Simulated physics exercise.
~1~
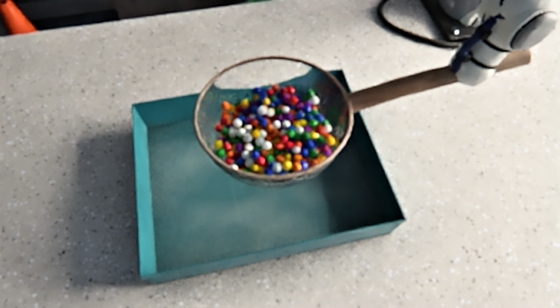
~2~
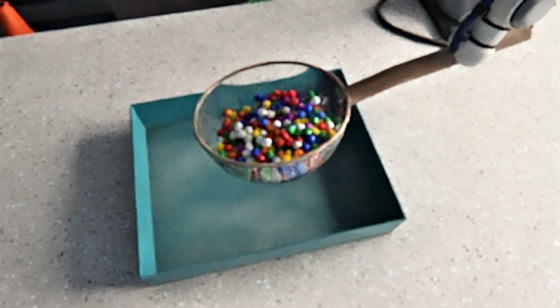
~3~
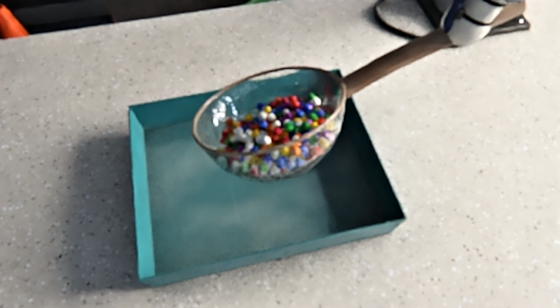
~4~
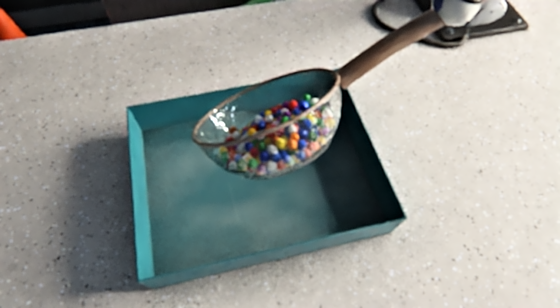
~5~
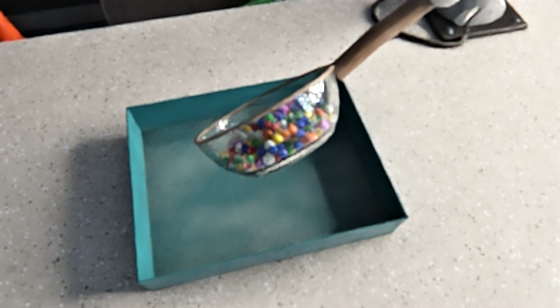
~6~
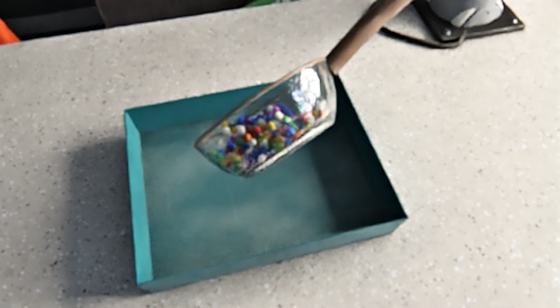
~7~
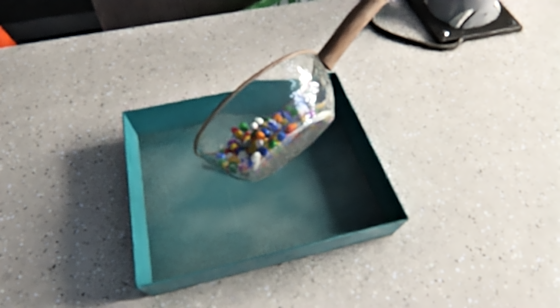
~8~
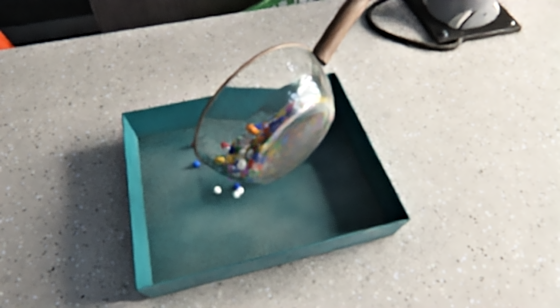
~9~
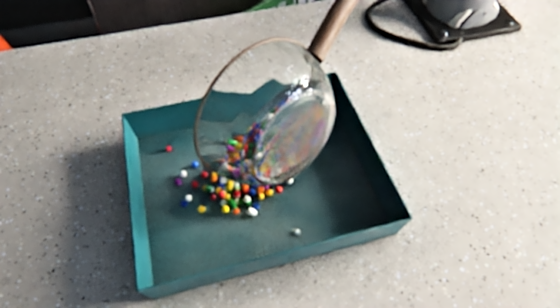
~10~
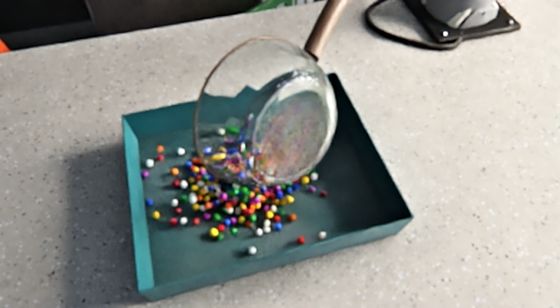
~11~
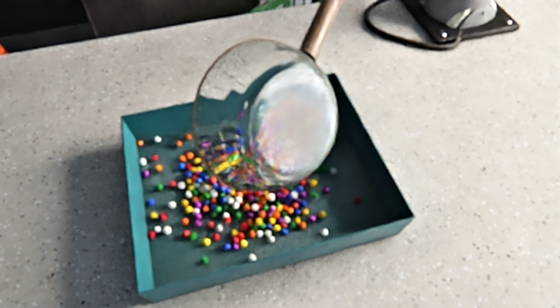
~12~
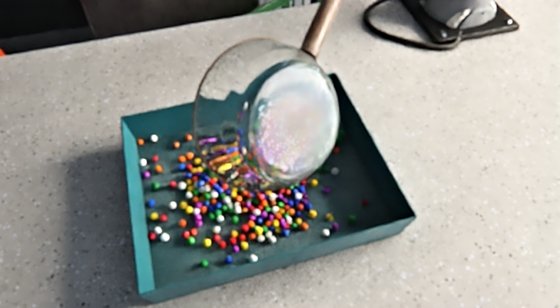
We see a glass ladle full of multicoloured beads, its brown handle held by a robotic gripper, tilting steadily over a teal tray on a speckled surface. The beads slide to the lower rim, spill out and scatter, ending spread across the tray beneath the tipped ladle.
